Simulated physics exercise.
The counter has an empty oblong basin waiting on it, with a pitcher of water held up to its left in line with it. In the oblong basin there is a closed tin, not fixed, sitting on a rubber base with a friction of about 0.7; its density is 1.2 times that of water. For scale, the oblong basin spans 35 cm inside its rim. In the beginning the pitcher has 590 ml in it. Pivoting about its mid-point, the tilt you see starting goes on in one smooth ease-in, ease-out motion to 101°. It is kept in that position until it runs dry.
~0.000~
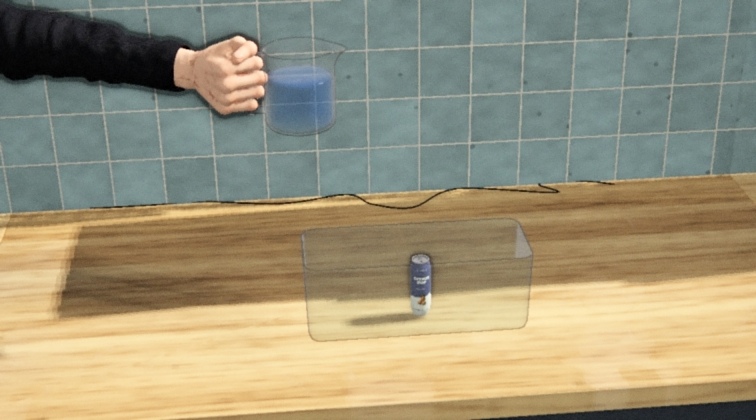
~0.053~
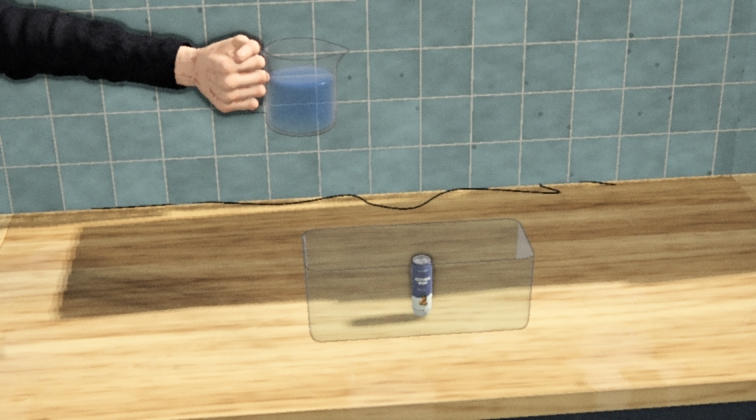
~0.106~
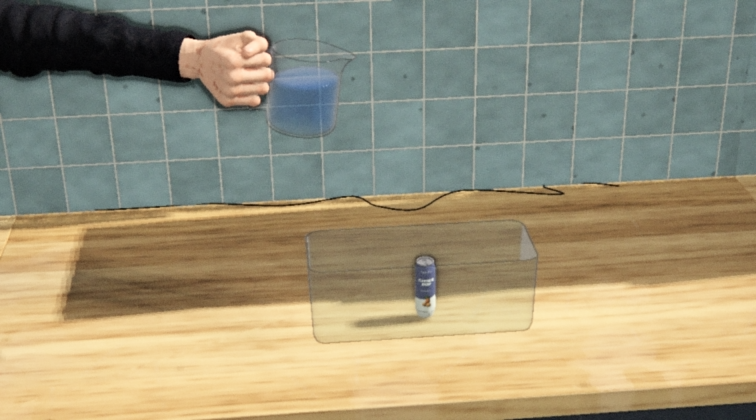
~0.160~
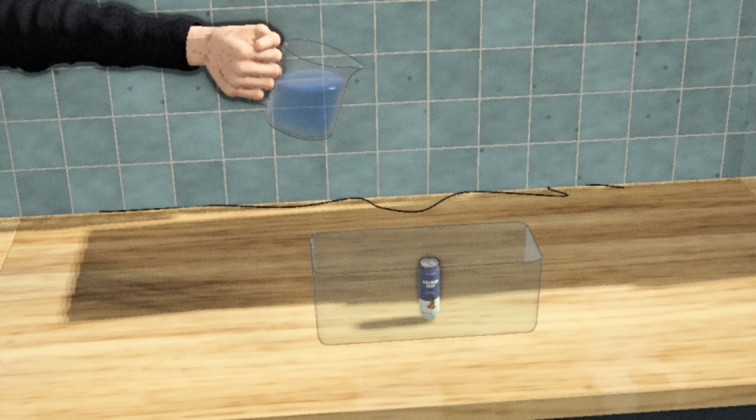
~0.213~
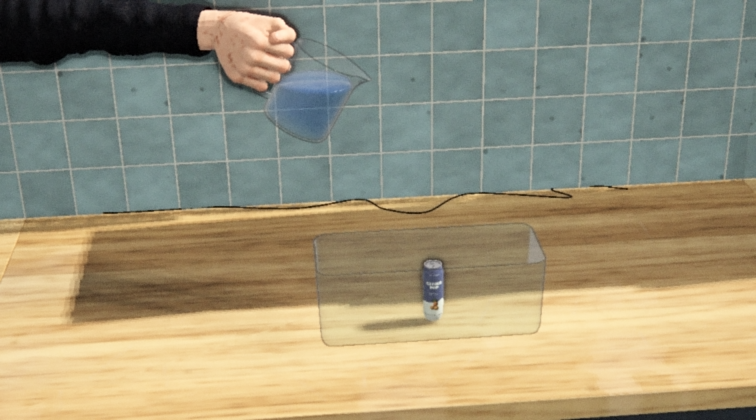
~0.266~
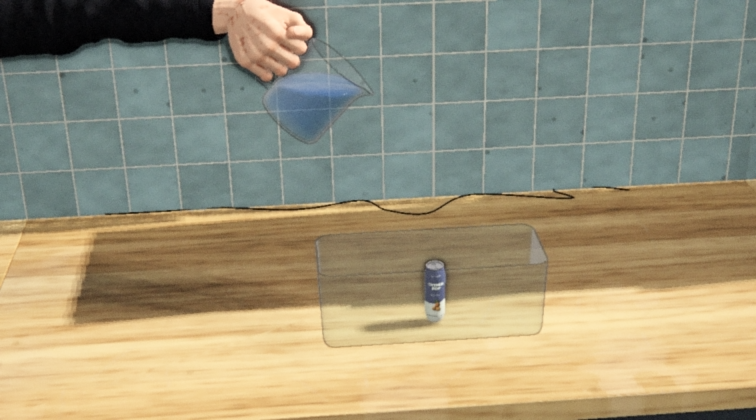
A hand tilts a pitcher of blue water rightward above a clear basin holding a tin.
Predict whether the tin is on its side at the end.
It tumbles over.
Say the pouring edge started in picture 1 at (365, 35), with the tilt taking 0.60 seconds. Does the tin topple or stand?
Then it stays up.
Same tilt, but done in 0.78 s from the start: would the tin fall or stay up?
Then it goes over.
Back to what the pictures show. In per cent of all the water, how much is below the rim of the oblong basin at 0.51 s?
Close to 1 in a hundred.
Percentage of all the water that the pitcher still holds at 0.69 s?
About 22 per cent.
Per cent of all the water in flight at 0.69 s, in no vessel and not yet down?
Near 38 percent.
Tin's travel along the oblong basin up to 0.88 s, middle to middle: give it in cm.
It has moved some 10 cm.
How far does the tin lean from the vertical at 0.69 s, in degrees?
Tilt: Around 5 degrees.
Then, 0.51 s in, the tilt is 97° and 63 per cent is still to pour; the tin stands where it began.
Then, 0.69 s in, the tilt is 101° and 21 per cent is still to pour; the tin leans 4°.
Then, 0.88 s in, the tilt is 101° and 6 per cent is still to pour; the tin lies on its side.
Then, 1.09 s in, the tilt is 101° and 1 per cent is still to pour; the tin lies on its side.
Finally, the tin lies on its side.
